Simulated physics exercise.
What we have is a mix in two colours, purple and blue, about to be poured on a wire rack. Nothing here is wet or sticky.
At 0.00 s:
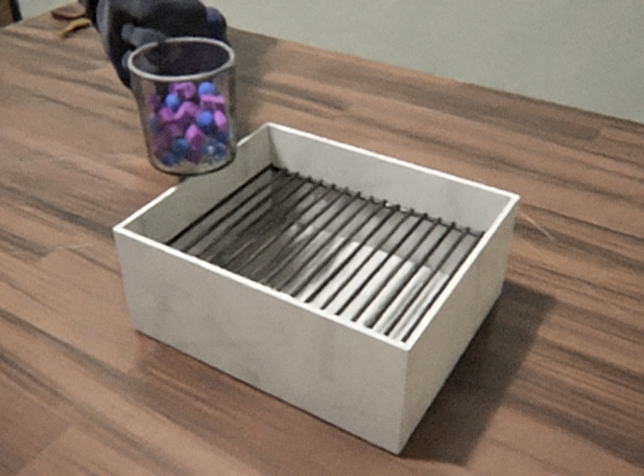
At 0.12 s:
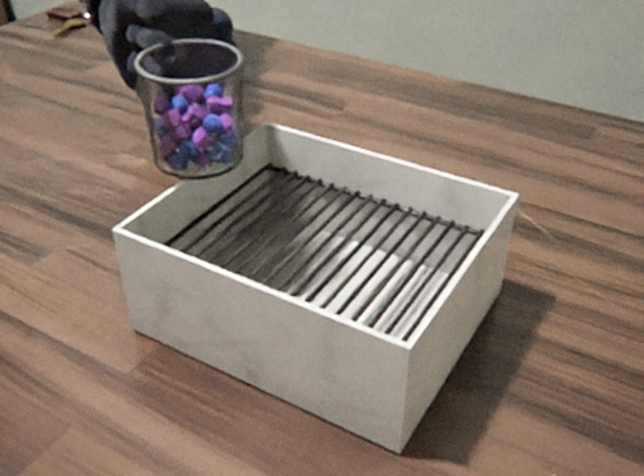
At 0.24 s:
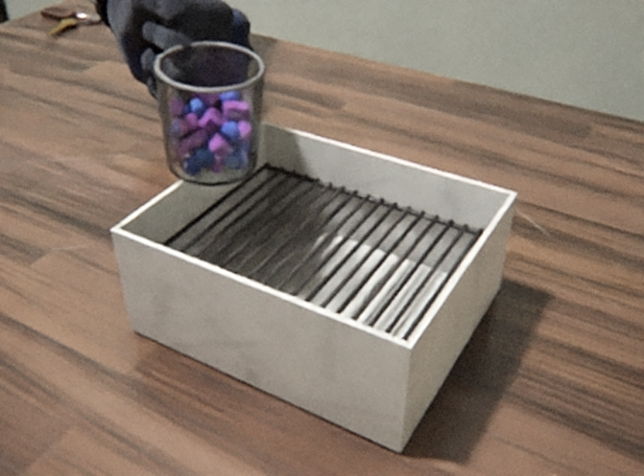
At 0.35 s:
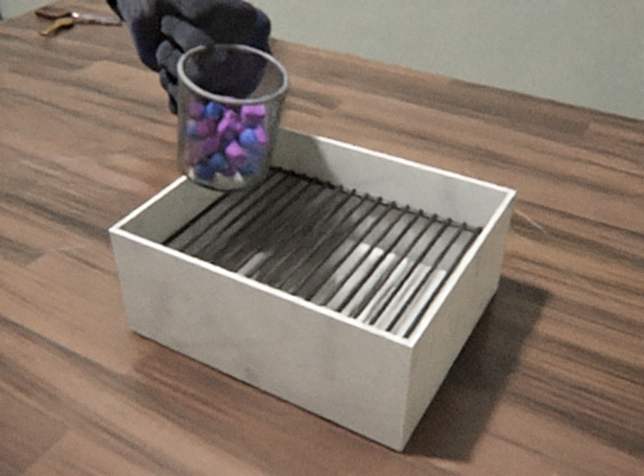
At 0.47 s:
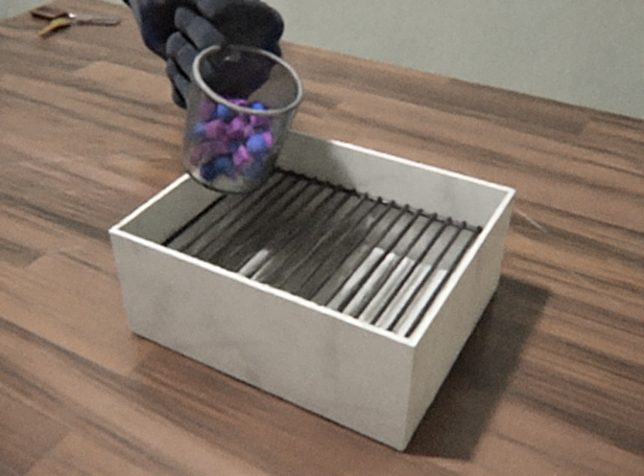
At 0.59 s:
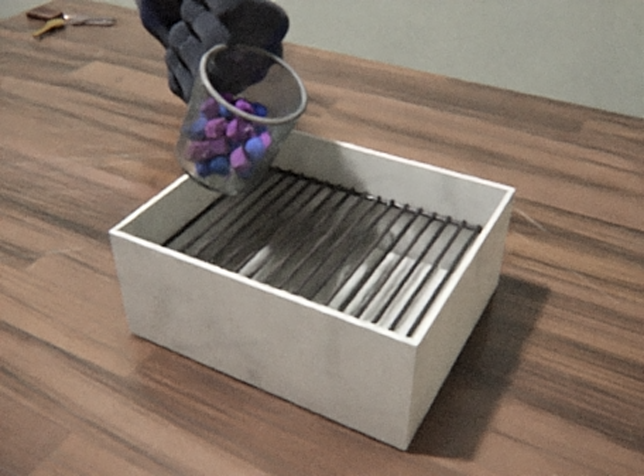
Above a box with a wire rack, a gloved hand moves a cup of purple and blue pieces right, tilting it.
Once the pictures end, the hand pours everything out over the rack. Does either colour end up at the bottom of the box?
The purple pieces rest on the wires; the blue pieces rest on the wires.
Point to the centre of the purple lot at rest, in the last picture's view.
Near (306, 242).
After 1.09 s, purple ones, the whole lot in the cup; blue ones, the whole lot in the cup.
After 1.63 s, purple ones, all but a few in the cup, only a few on or over the wires; blue ones, the whole lot in the cup.
After 2.26 s, purple ones, the whole lot on or over the wires; blue ones, the whole lot on or over the wires.
In the end (2.7 s), purple ones, the whole lot on the wires, none at all under the rack; blue ones, the whole lot on the wires, none at all under the rack.
